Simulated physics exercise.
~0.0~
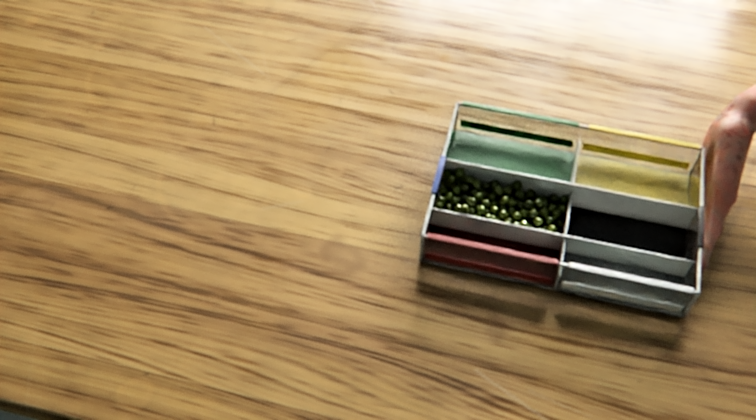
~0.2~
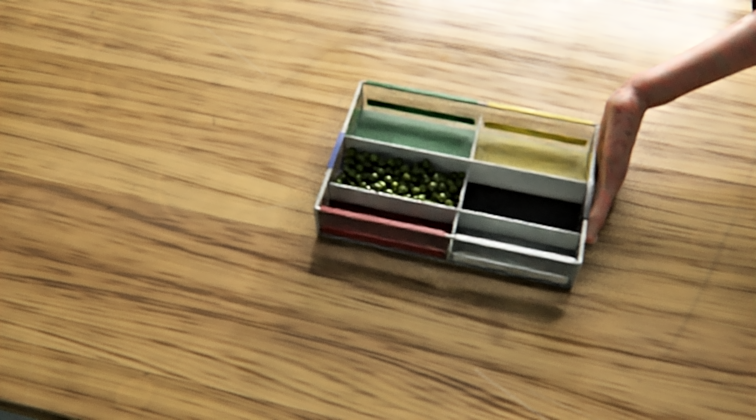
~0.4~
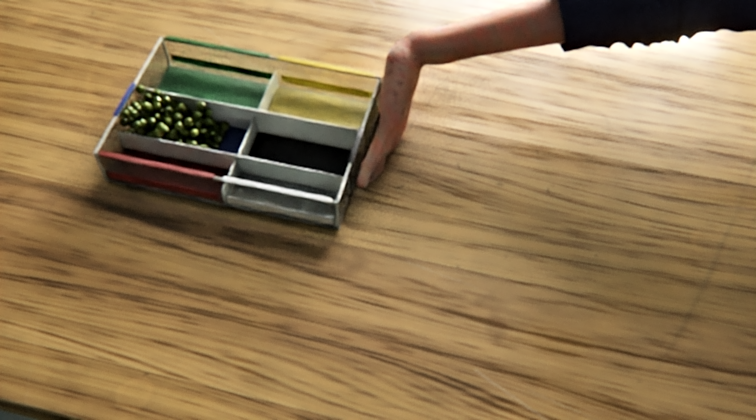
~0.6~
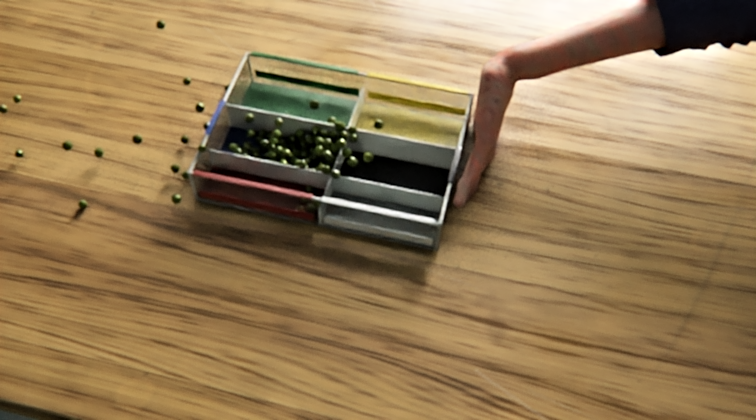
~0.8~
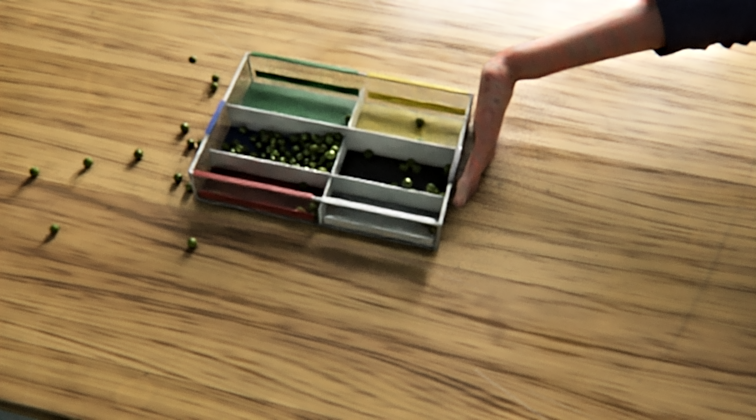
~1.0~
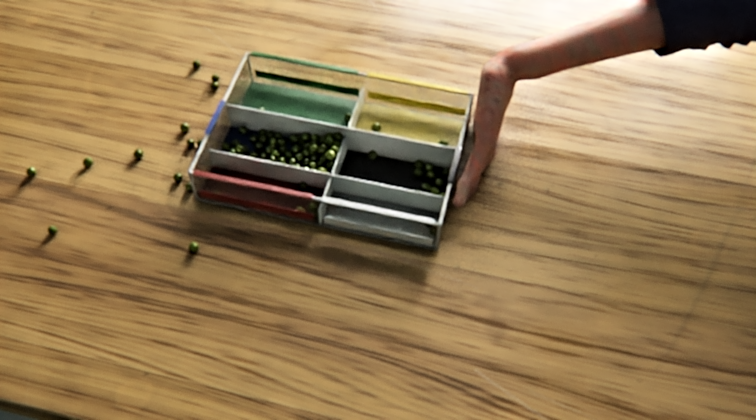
A divided drawer tray with small green olives gathered in one compartment slides left across a wooden table, a hand pressed against its right side. The hand and tray travel well to the left, and the olives bunch toward the left of their section. The tray then shifts a short way back to the right, and olives fly up and scatter, some landing on the table to the left. Others drop into neighboring compartments, including the black one. Finally the tray rests beside the hand, most olives still in their original section and several strewn on the wood.
